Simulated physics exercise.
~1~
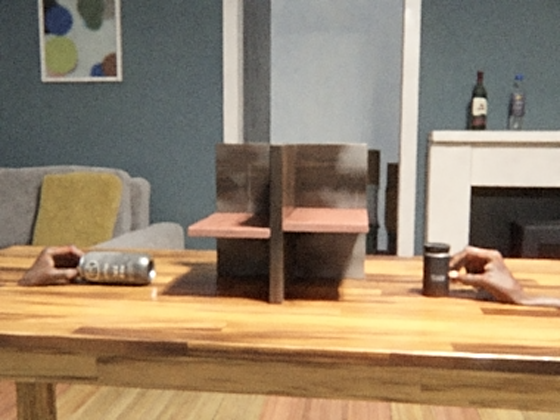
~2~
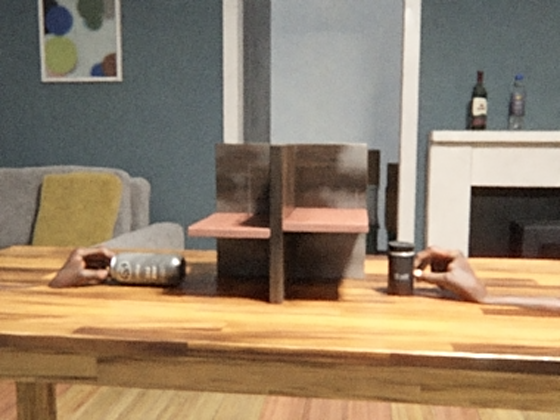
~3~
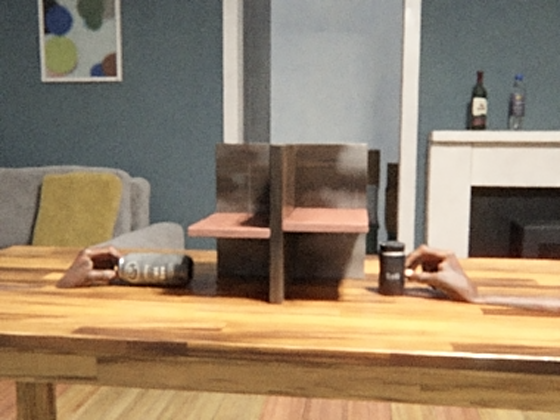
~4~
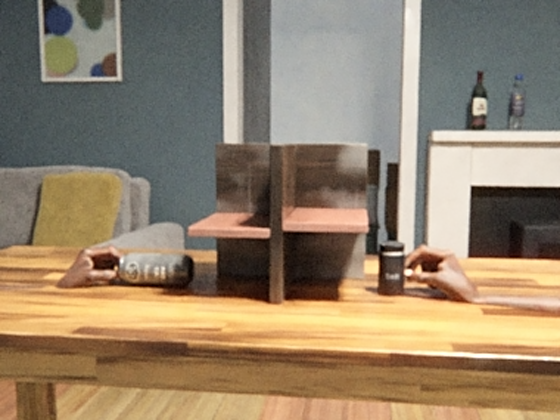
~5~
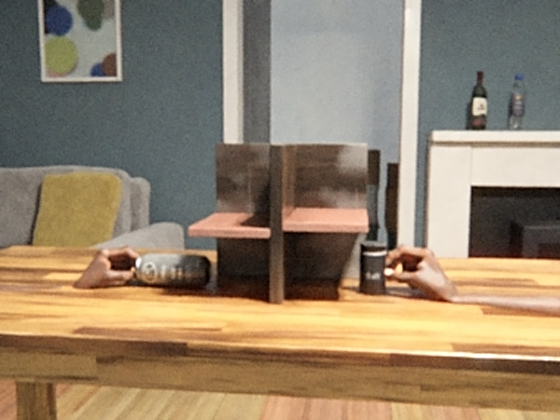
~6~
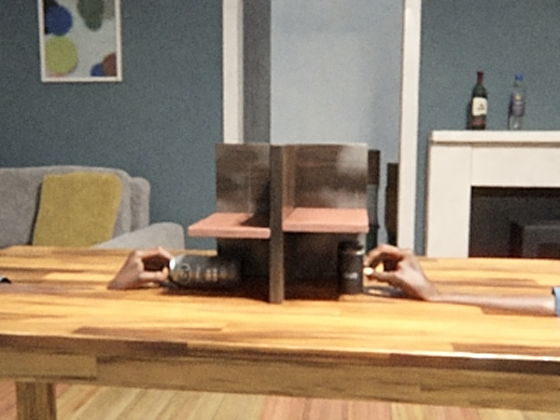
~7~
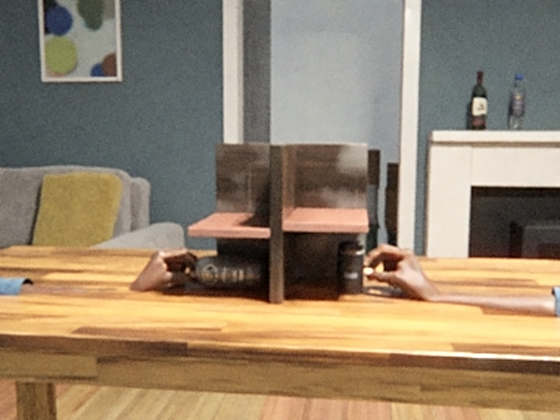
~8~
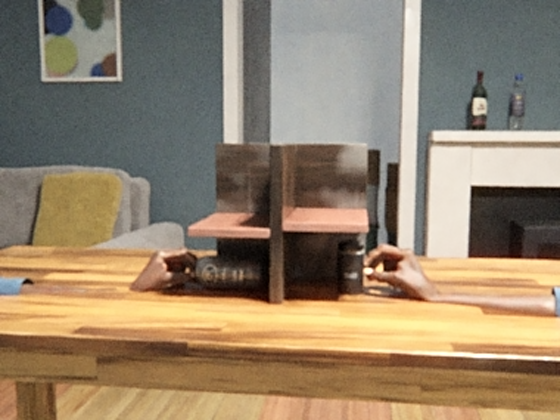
At the start, a hand on the left holds a grey can lying on its side on a wooden table, while a hand on the right holds an upright black shaker, with a dark stand with reddish shelves between them. Both hands slide their objects inward toward the stand, then pause briefly. They push on again, the can reaching the left opening as the shaker starts passing under the right shelf. The shaker goes in and stops, while the can slides a little farther. Finally, both rest beneath the shelves, the hands still at them.
